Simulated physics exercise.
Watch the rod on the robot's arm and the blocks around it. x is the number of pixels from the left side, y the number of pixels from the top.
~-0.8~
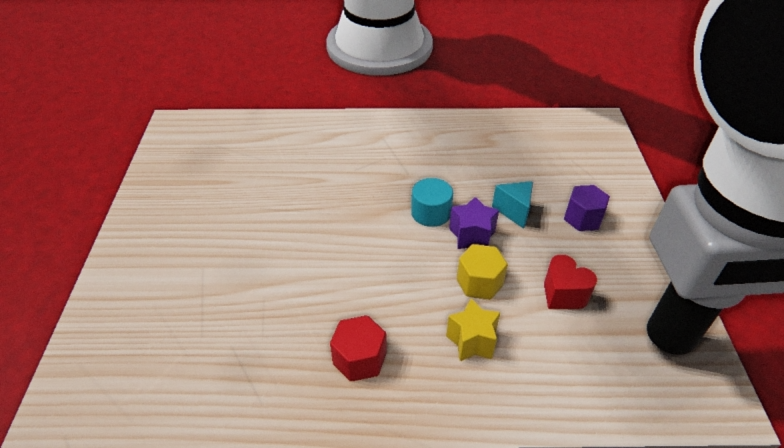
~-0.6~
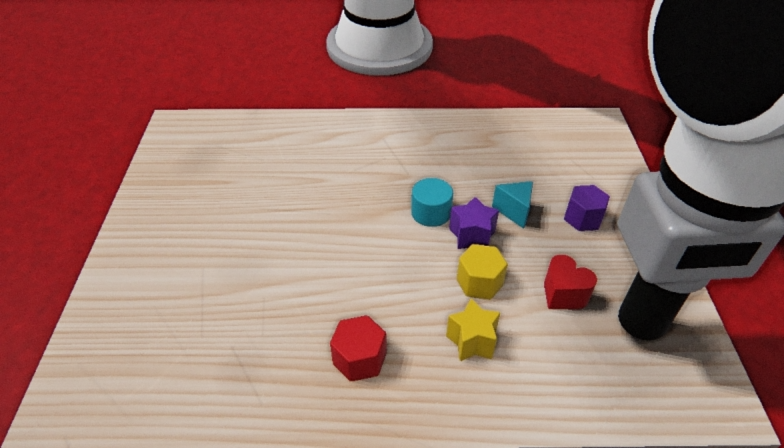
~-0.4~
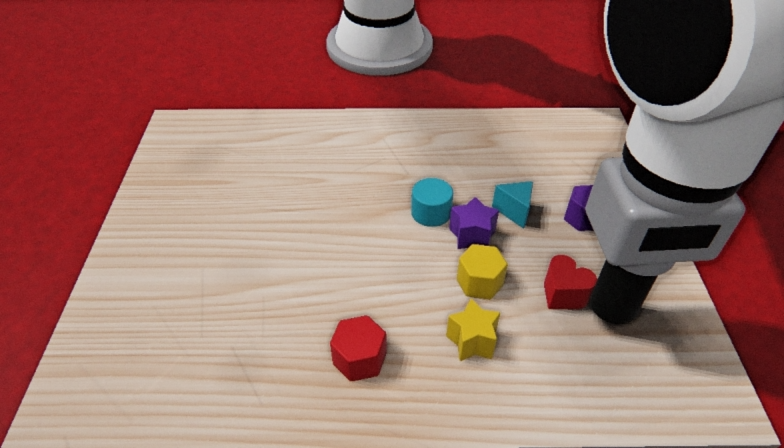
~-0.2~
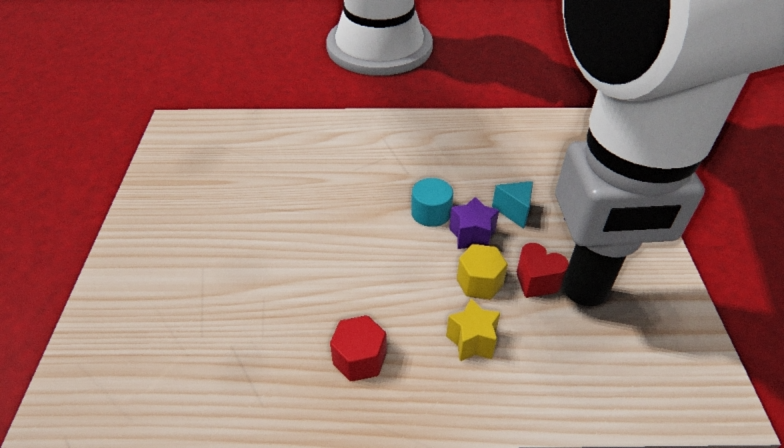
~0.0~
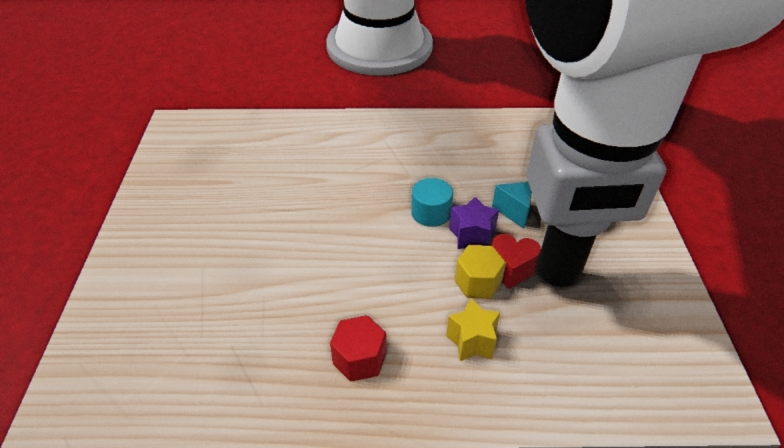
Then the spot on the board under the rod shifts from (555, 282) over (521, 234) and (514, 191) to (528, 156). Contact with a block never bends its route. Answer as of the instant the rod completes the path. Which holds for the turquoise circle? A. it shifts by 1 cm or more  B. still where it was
Answer: B.
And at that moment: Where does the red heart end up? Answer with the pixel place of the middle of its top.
The middle of its upper face should be somewhere near (496, 231).
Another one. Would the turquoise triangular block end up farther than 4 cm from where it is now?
Yes, it checks out.
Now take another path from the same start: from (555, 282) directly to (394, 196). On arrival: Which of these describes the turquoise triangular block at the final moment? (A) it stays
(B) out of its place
I'll go with A - it stays.
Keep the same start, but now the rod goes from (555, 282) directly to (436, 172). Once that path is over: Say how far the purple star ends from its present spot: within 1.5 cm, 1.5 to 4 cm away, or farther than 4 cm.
If I had to pick, the purple star travels from 1.5 to 4 cm here.
What follows on the original path. One third of the way, rod at (524, 223); purple star at (471, 210); red heart at (496, 231), turned 70° anticlockwise; turquoise triangular block at (515, 182).
Two thirds of the way, rod at (516, 179); purple star at (471, 210); red heart at (496, 231), turned 70° anticlockwise; turquoise triangular block at (505, 149), turned 75° anticlockwise.
At the end, rod at (531, 145); turquoise circle not moved; purple star at (471, 210); red heart at (496, 231), turned 70° anticlockwise; turquoise triangular block at (501, 134), turned 110° anticlockwise.
